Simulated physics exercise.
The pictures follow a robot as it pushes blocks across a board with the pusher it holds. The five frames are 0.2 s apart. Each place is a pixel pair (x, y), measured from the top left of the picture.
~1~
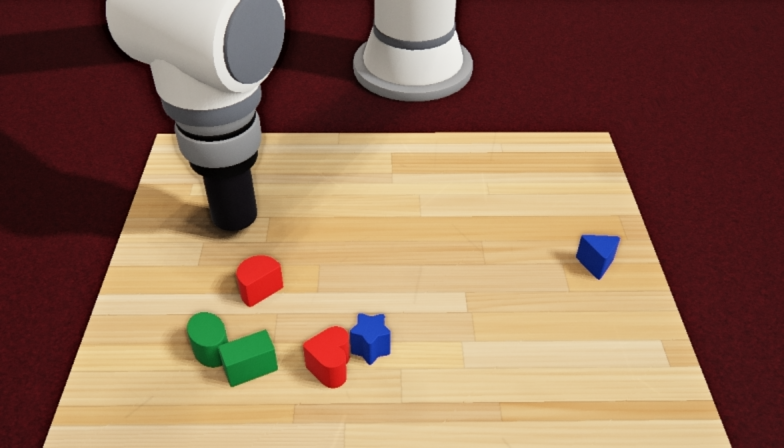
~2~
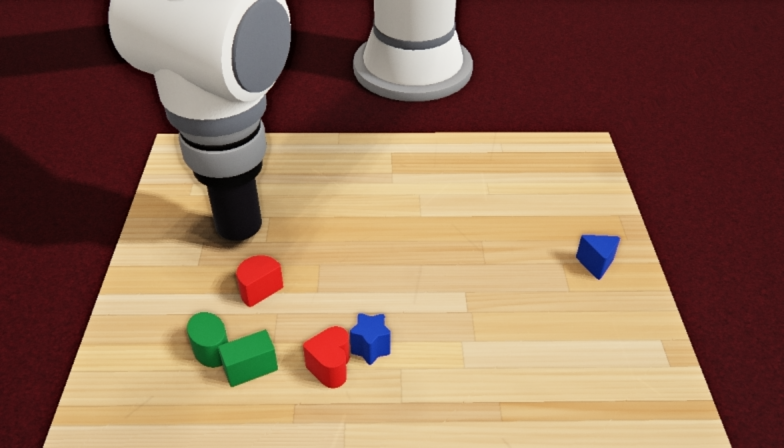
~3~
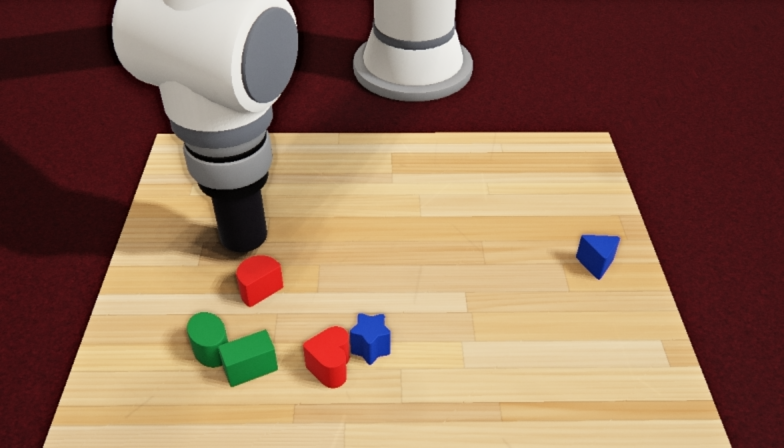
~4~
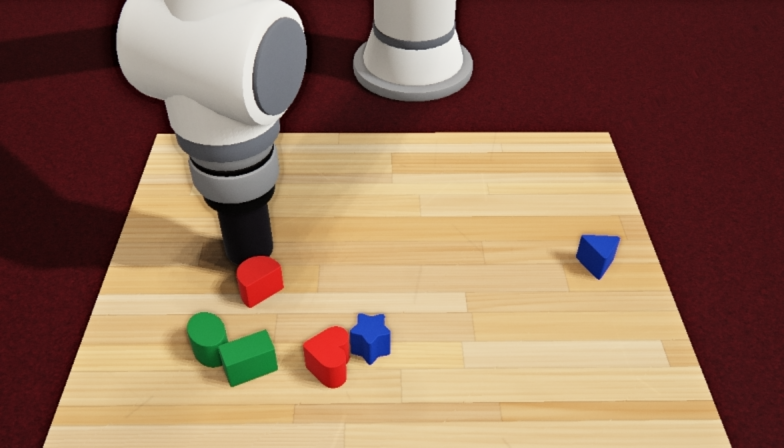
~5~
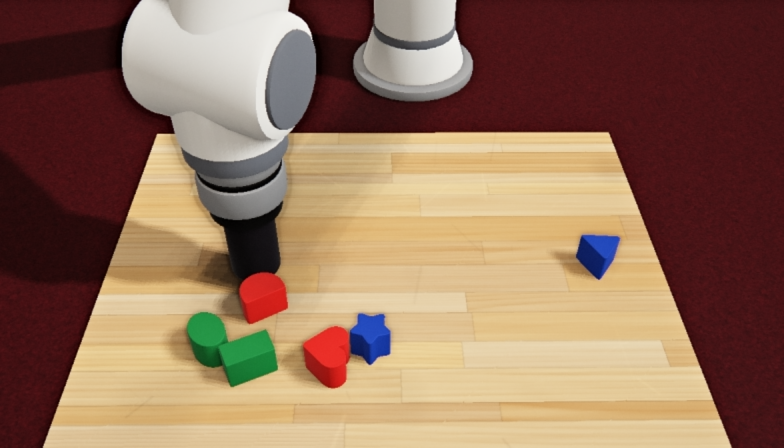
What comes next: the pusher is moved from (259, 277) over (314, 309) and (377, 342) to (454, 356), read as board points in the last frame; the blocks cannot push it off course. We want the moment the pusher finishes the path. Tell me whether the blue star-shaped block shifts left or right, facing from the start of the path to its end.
It slides rightward.
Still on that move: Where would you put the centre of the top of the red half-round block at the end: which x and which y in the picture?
If I read the scene right, the answer is (275, 311).
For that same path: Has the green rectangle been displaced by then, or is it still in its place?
Here the green rectangle stays on its spot.
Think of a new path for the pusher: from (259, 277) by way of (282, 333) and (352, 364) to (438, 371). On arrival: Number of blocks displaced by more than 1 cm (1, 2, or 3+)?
Blocks displaced: At least 3.
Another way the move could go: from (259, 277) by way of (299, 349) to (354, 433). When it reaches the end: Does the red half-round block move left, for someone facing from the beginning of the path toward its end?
In short: No.
The first path, step by step. One third of the way, pusher (315, 299); red half-round block (275, 311), turned 90° clockwise.
Two thirds of the way, pusher (379, 332); red half-round block (275, 311), turned 90° clockwise; red heart (331, 349), turned 15° clockwise; blue star-shaped block (399, 352), turned 45° clockwise.
At the end, pusher (455, 345); green rectangle in place; red half-round block (275, 311), turned 90° clockwise; red heart (331, 349), turned 15° clockwise; blue star-shaped block (424, 368), turned 85° clockwise.
